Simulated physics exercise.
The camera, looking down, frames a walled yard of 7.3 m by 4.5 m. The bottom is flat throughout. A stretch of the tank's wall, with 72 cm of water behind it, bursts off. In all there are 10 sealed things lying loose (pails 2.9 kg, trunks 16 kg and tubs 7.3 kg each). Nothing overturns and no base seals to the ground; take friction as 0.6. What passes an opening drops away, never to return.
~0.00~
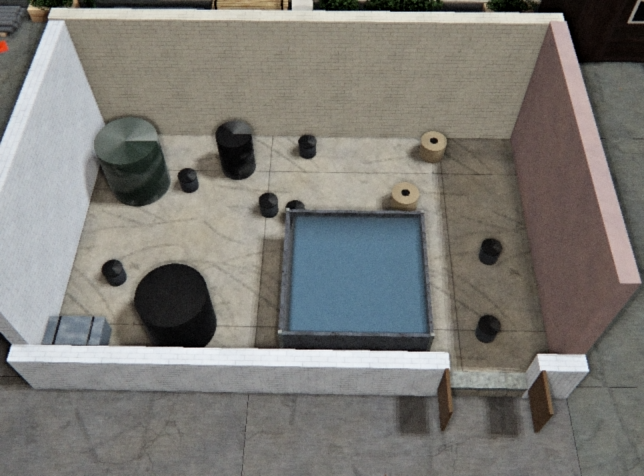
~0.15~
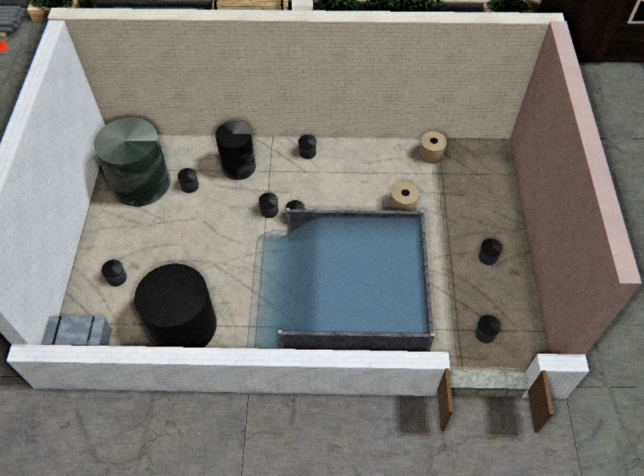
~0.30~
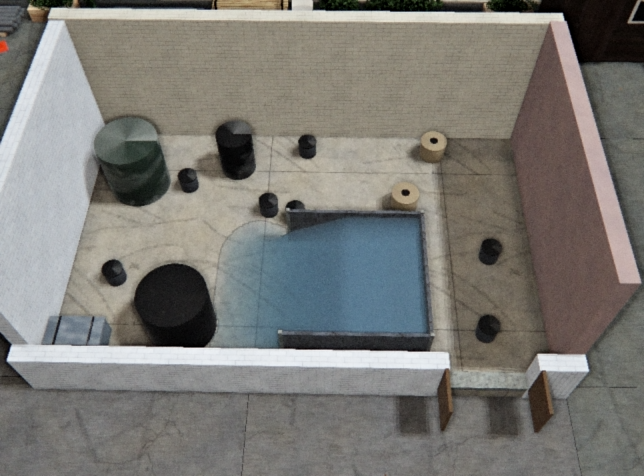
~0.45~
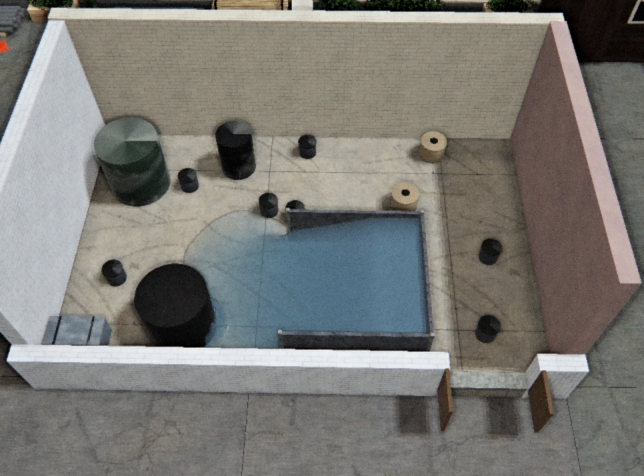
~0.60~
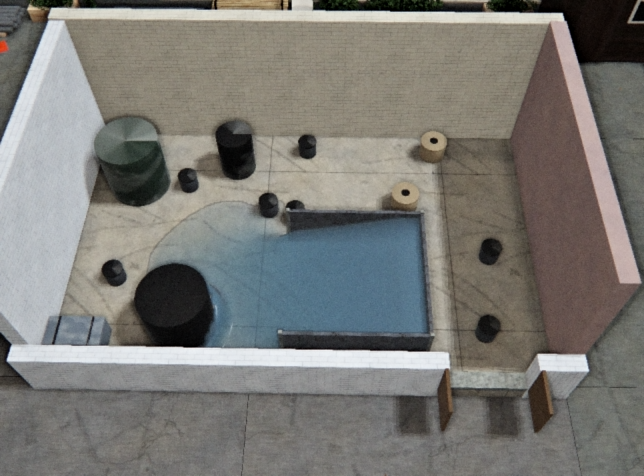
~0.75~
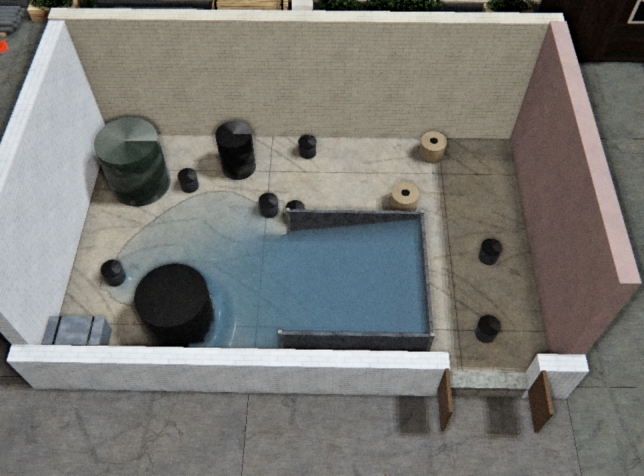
Blue water pours from the tank's open left side and spreads around the large black tub.
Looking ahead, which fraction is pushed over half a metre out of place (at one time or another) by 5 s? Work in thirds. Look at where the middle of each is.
The fraction will be one in three or more but beneath two in three.
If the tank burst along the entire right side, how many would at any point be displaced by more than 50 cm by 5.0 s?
Then it comes to 5 of them.
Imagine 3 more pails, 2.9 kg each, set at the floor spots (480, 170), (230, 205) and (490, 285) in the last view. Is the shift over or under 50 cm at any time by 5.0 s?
The first comes out within the limit, the second beyond the limit, the third within the limit.
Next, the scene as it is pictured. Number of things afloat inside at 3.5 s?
At that instant the tally stands at 3.
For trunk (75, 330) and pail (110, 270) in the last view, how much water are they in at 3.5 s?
I'd put it at 22 cm and 22 cm respectively.
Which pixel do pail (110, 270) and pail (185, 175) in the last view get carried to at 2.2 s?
Somewhere about (60, 293) and (146, 130).
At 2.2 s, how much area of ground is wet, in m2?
About 16 m2 is covered.
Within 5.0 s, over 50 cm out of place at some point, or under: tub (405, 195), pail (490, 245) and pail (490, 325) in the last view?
Within the mark, within the mark, within the mark.
After 1.1 s 1 of 10 are over 50 cm from their spots; 1 afloat.
After 2.2 s 2 of 10 are over 50 cm from their spots; 1 afloat.
After 3.5 s 4 of 10 are over 50 cm from their spots; 3 afloat.
After 5.0 s 4 of 10 are over 50 cm from their spots, and 6 have been at some point; 4 afloat.
